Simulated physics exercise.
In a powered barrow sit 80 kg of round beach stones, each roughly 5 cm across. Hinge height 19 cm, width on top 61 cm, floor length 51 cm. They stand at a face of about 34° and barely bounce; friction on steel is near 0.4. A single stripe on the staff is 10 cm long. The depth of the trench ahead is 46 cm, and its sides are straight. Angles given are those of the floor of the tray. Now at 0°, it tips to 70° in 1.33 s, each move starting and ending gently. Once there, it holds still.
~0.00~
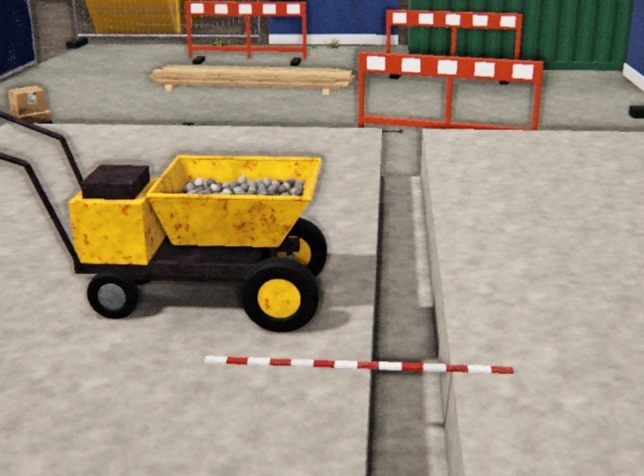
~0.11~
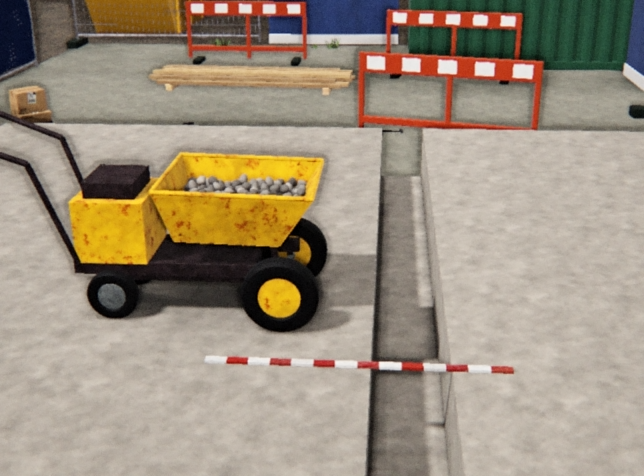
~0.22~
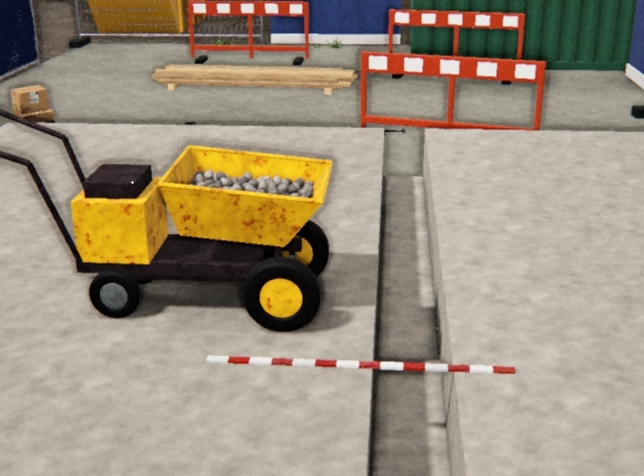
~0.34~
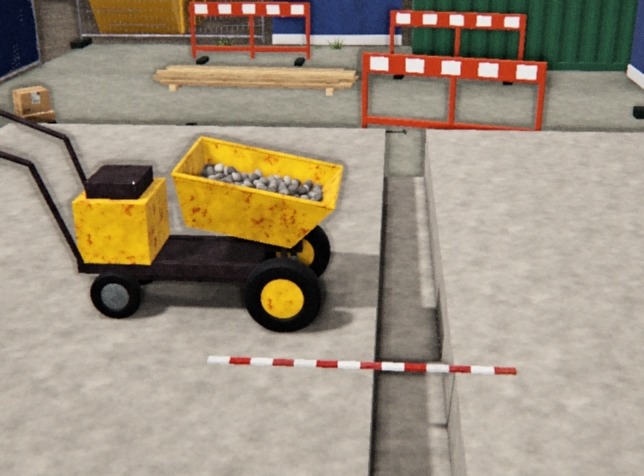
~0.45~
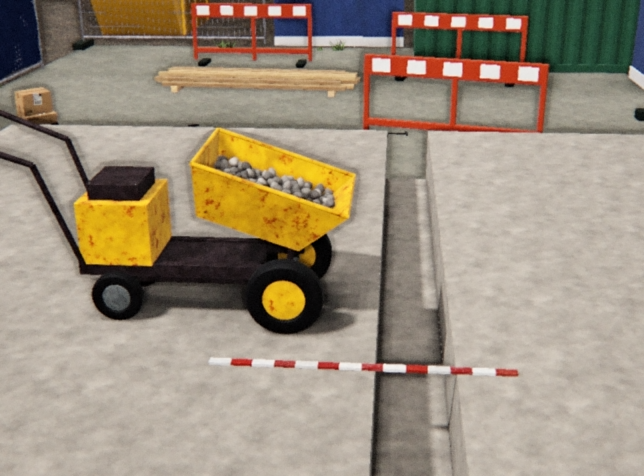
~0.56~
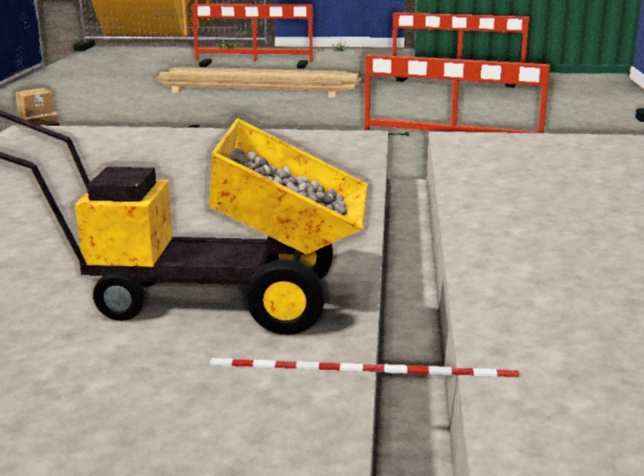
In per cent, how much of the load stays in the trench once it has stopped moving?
I would say about 92 per cent.
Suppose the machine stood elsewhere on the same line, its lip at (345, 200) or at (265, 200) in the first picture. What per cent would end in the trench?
Roughly 50 in a hundred from the first, 95 in a hundred from the second.
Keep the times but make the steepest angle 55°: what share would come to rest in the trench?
Share in trench: Approx. 40%.
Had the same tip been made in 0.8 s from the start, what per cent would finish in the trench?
Then about 75 per cent.
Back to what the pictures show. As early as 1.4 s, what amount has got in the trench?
Some 30 per cent.
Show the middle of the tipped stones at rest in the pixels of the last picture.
Their middle is at about (422, 377).
After 1.0 s the floor is at 59°; 100 % in the tray; the foremost stones are at (386, 244).
After 1.4 s the floor is at 70°; 66 % in the tray, 31 % in the trench, 3 % past the trench; the foremost stones are at (467, 314).
After 1.8 s the floor is at 70°; 30 % in the tray, 61 % in the trench, 9 % past the trench; the foremost stones are at (510, 309).
After 3.7 s the floor is at 70°; 0 % in the tray, 92 % in the trench, 8 % past the trench; the foremost stones are at (527, 311).
